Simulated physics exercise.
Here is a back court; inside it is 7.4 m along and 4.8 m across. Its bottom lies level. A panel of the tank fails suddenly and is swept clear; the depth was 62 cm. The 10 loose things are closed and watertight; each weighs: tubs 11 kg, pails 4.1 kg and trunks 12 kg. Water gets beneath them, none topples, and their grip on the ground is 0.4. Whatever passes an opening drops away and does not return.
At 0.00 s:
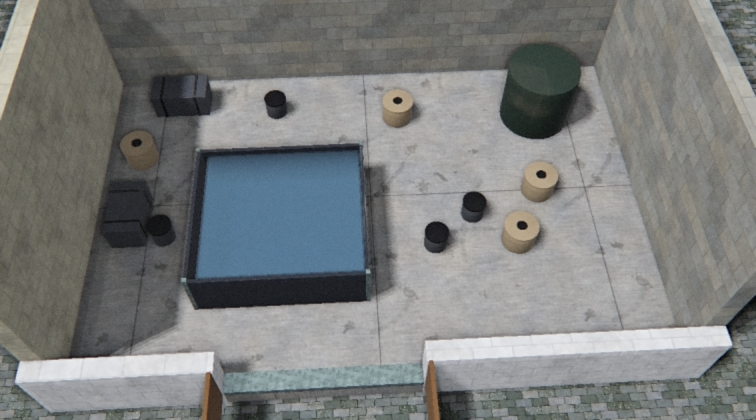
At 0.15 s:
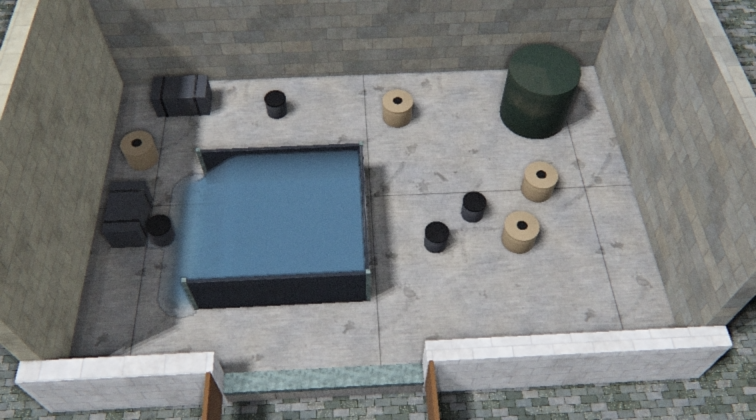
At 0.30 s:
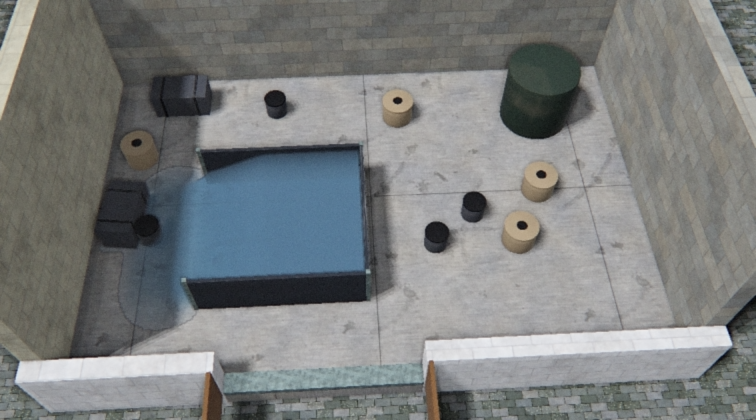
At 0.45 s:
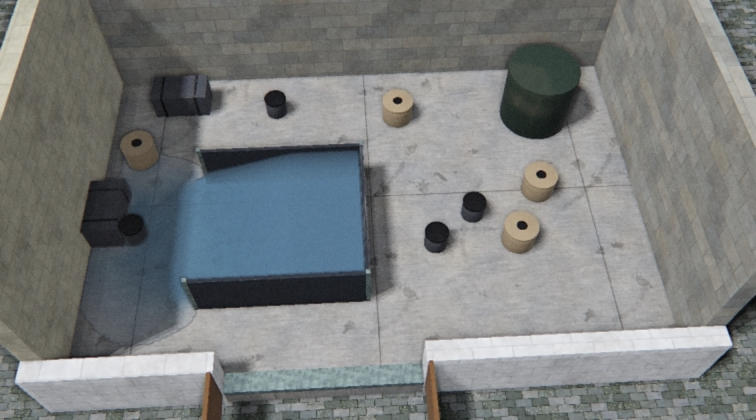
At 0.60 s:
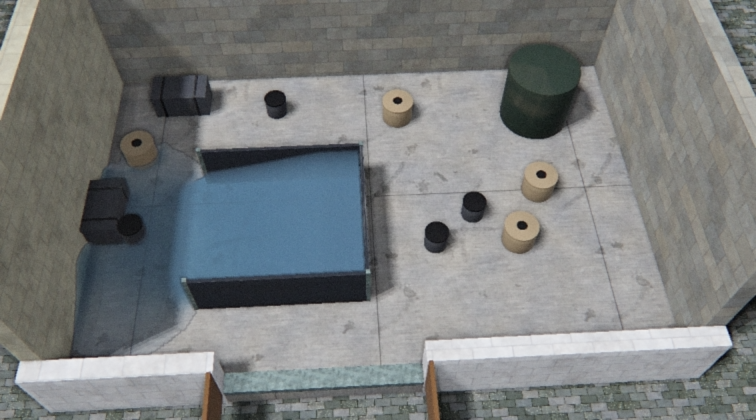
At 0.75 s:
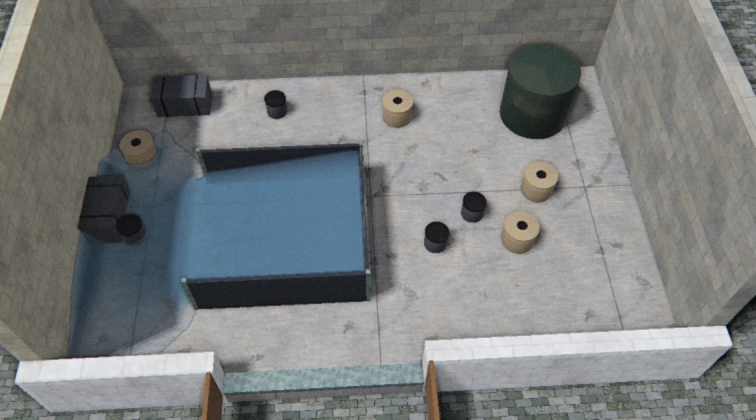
The footage shows a walled court where water bursts from the left side of a dark tank and spreads across the pale floor, pushing a small black pail and dark trunks left before reaching the left wall.
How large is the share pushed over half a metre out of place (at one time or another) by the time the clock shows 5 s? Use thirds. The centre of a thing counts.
Share: From one to two thirds.
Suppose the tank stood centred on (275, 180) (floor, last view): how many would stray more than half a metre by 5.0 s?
Then 8.
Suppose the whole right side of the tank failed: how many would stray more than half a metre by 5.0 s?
In that case 4 of them.
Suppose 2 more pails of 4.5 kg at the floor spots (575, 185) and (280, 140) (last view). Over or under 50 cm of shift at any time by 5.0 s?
In turn: Less, over.
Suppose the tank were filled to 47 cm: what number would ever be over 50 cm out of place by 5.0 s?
Then 6.
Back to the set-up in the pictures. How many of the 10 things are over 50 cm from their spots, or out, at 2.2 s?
By then 3.
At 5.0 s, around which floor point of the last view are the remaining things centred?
Around (428, 192).
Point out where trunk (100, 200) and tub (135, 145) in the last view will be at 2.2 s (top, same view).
Around (105, 157) and (152, 69).
After 1.1 s 0 of 10 are over 50 cm from their spots; 2 afloat.
After 2.2 s 3 of 10 are over 50 cm from their spots; 3 afloat.
After 3.5 s 5 of 10 are over 50 cm from their spots; 4 afloat.
After 5.0 s 6 of 10 are over 50 cm from their spots, and 6 have been at some point; 3 afloat.
